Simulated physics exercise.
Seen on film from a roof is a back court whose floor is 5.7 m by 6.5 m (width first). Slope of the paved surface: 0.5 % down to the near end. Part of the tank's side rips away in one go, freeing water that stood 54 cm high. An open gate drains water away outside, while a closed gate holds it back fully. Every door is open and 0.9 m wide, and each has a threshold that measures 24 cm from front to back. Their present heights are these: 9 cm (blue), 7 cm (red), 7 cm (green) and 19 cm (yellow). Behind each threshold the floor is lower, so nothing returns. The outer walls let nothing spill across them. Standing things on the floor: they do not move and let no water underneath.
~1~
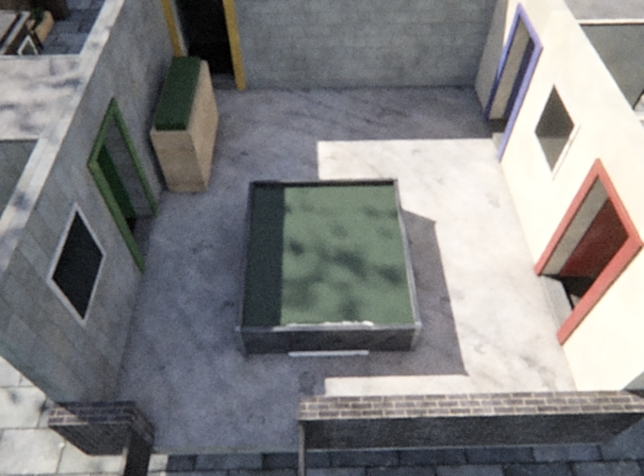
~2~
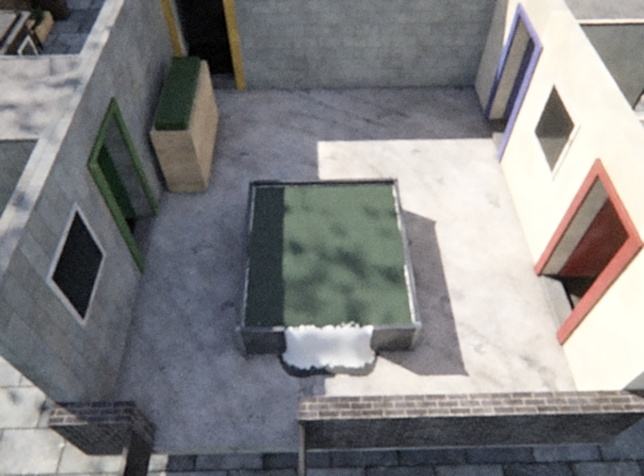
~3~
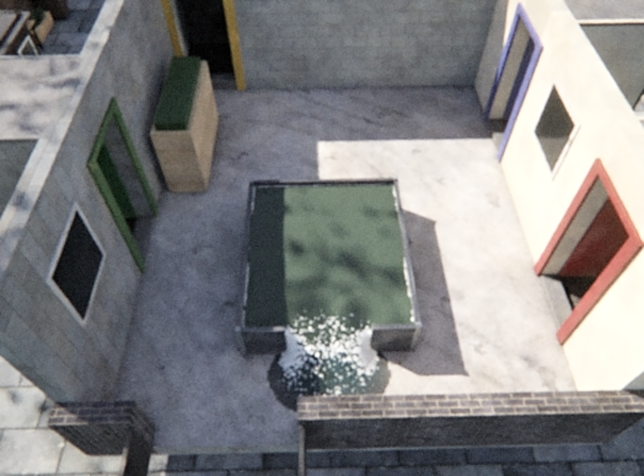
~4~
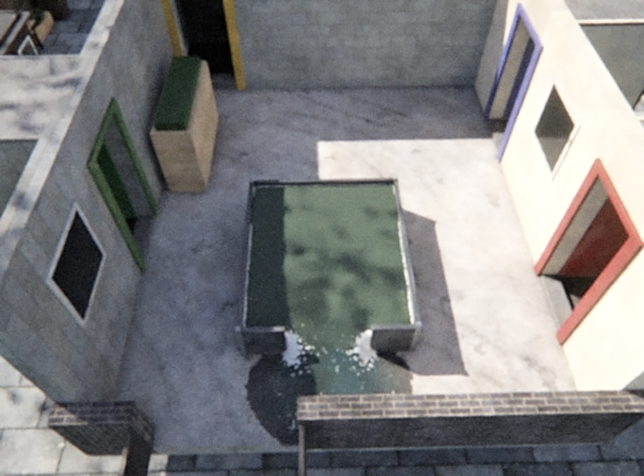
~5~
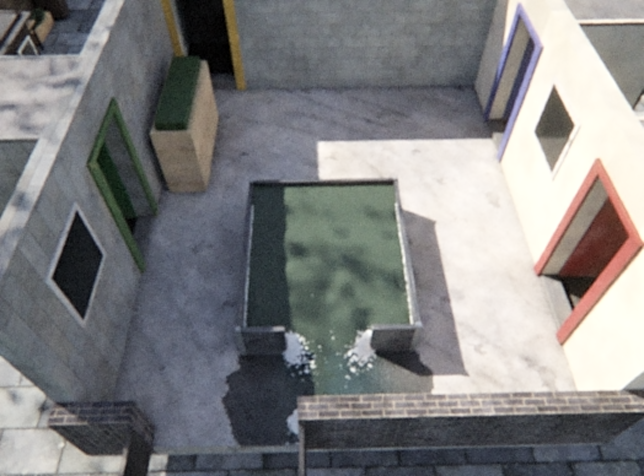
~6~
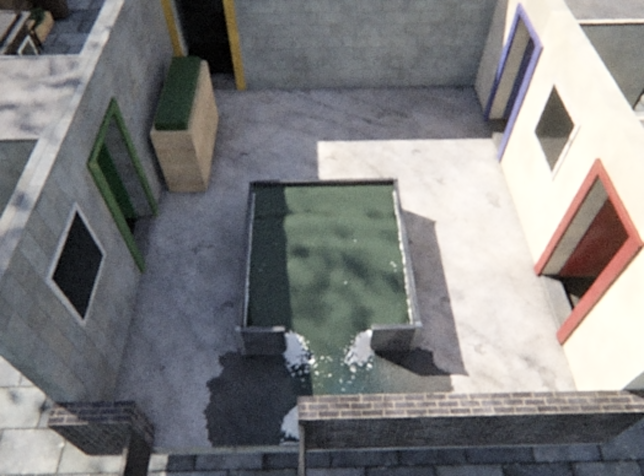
The footage shows a walled courtyard from above with a still, green-looking tank at its centre; part of the tank's near side gives way, and white, foaming water pours out, spreading a dark wet patch across the nearby paving.
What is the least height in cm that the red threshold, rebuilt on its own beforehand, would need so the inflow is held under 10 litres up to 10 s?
Around 13 cm would be enough.
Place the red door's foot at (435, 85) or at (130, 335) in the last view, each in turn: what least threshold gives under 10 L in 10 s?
Around 7.0 and 4.5 cm respectively.
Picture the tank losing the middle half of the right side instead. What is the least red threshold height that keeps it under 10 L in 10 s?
Then 29 cm.
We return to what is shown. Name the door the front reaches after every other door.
The yellow one.
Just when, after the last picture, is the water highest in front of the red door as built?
I'd say near 2.0 seconds.
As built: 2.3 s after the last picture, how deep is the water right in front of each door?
At the blue door the depth is 0 cm, at red 15 cm, at green 0 cm and at yellow 0 cm.
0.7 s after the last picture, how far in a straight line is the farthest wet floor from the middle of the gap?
Roughly 3.0 m from the gap.
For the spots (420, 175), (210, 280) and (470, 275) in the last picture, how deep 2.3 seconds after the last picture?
Respectively 0 cm, 0 cm and 1 cm.
Then, 0.7 s after the last picture water covers 15 % of the floor, deepest (43 cm) near (335, 406); it has not reached the red door.
Then, 2.3 s after the last picture water covers 30 % of the floor, deepest (31 cm) near (336, 421); 15 cm at the red door, 18 litres in over its 7 cm threshold.
Then, 9.3 s after the last picture water covers 95 % of the floor, deepest (12 cm) near (321, 422); 8 cm at the red door, 74 litres in over its 7 cm threshold.
At the red door as built, the water peaked near 15 cm, 2.1 s after the last picture.
Run again over the same 10 s with other heights there, 23 litres in over 11 cm, 3 litres over 15 cm. The limit of 10 litres is kept from about 13 cm up.
